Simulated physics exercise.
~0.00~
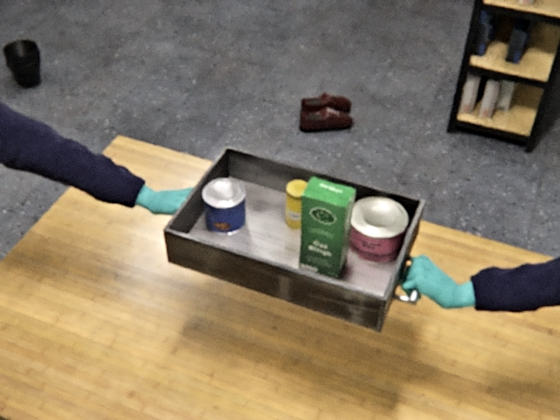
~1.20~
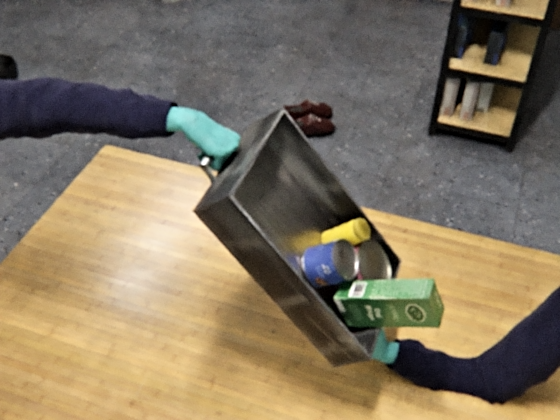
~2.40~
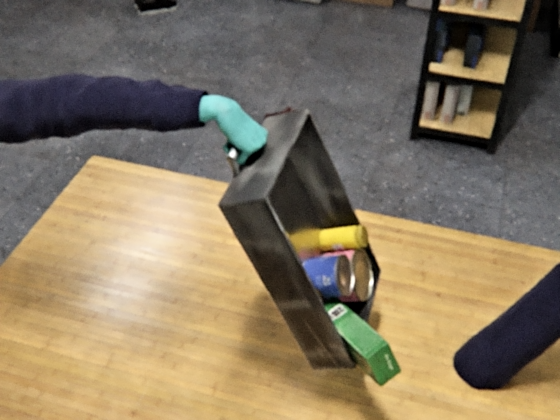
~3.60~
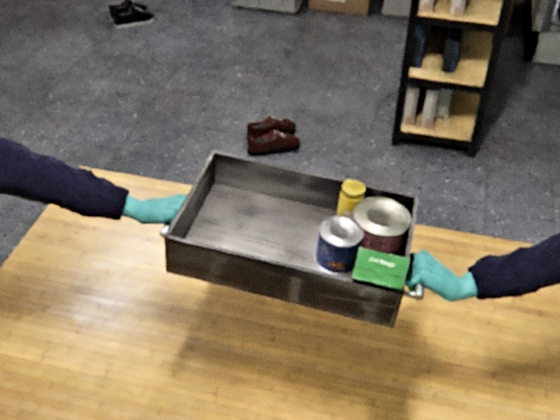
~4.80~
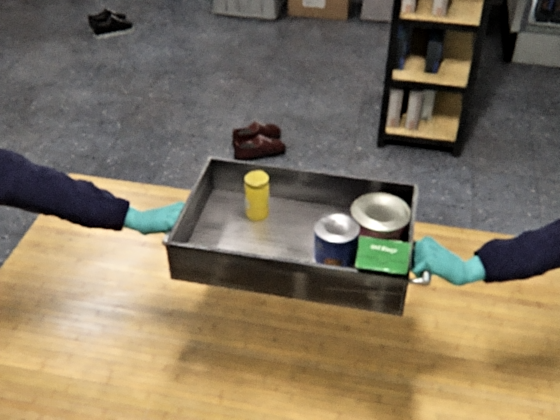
Above a wooden table in a grey-floored room, two teal-gloved hands hold a dark, deep tray carrying a blue tin, a yellow shaker, a pink tub and an upright green packet. The right side swings steeply down, and the items gather at the low end as the green packet tips over. As the tilt steepens, the packet hangs partly over the edge and the yellow shaker lies on its side. The tray returns to level with everything still inside, the shaker upright again. Finally, the shaker stands farther left, while the toppled packet rests beside the tin and tub at the right.
